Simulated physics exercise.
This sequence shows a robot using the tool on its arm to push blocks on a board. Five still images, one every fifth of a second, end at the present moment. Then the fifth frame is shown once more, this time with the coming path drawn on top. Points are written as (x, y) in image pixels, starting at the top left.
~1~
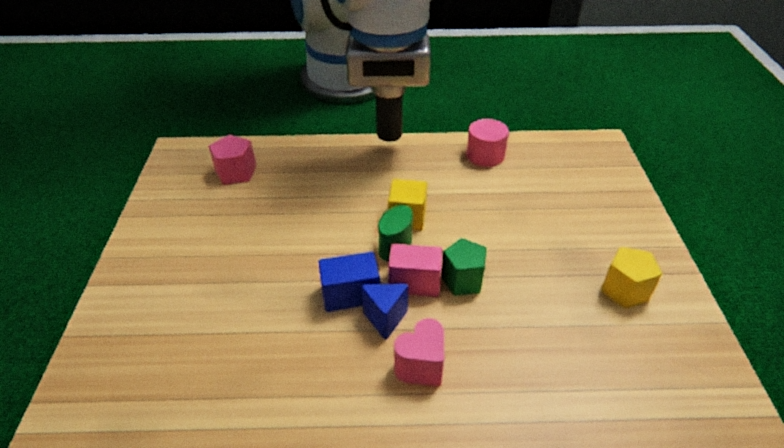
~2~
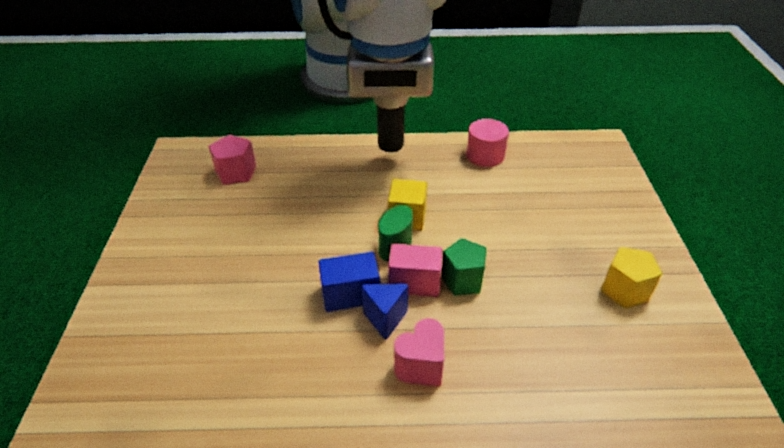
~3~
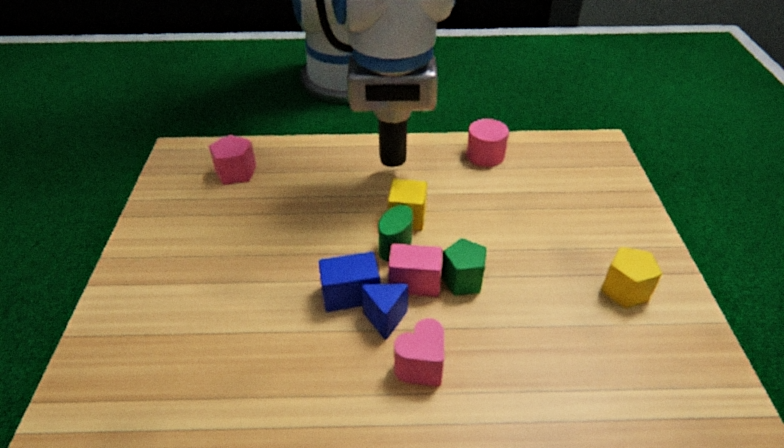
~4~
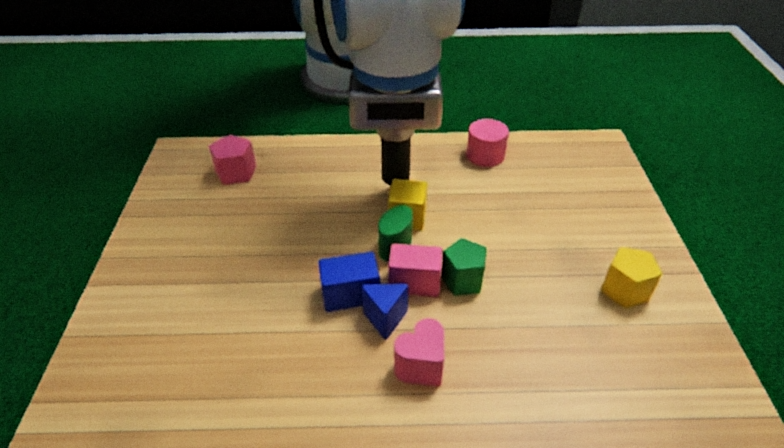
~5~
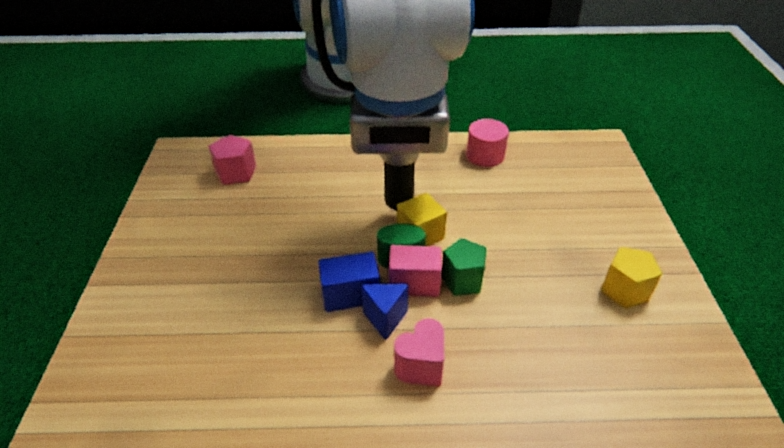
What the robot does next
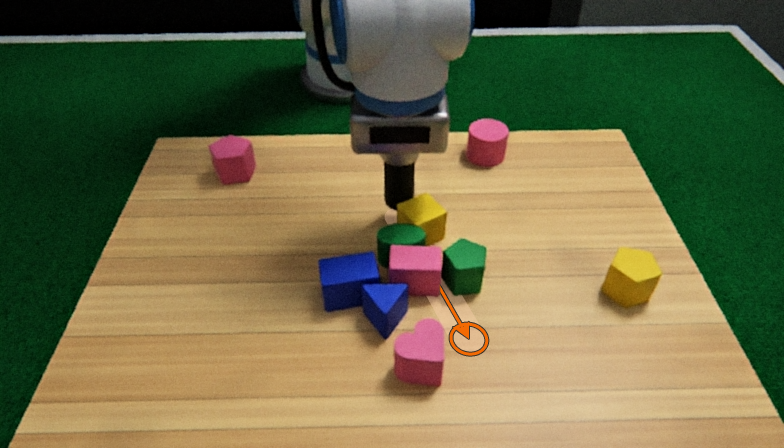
The robot arm moves forward and pushes the yellow block and green block toward the viewer.
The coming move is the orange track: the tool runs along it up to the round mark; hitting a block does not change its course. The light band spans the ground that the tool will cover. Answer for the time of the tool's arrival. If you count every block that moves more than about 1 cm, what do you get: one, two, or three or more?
Most likely three or more.
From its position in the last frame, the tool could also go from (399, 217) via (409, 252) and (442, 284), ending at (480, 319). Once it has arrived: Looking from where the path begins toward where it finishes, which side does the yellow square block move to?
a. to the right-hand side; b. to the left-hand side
My pick is b.
Path on the board, in a line from (399, 217) to (469, 339).
The first path, step by step. One third of the way, tool (420, 238); blue triangular piece (384, 297); green elliptical block (403, 245), turned 30° clockwise; pink rectangle (415, 271); yellow square block (455, 233), turned 40° anticlockwise; green pentagonal block (481, 263), turned 15° clockwise.
Two thirds of the way, tool (444, 278); blue triangular piece (371, 322), turned 40° clockwise; green elliptical block (411, 272), turned 55° clockwise; pink rectangle (413, 304); yellow square block (470, 241), turned 80° anticlockwise; green pentagonal block (491, 269), turned 30° clockwise.
At the end, tool (471, 324); blue triangular piece (371, 323), turned 45° clockwise; green elliptical block (411, 272), turned 55° clockwise; pink rectangle (413, 304); yellow square block (470, 241), turned 80° anticlockwise; green pentagonal block (491, 269), turned 30° clockwise.
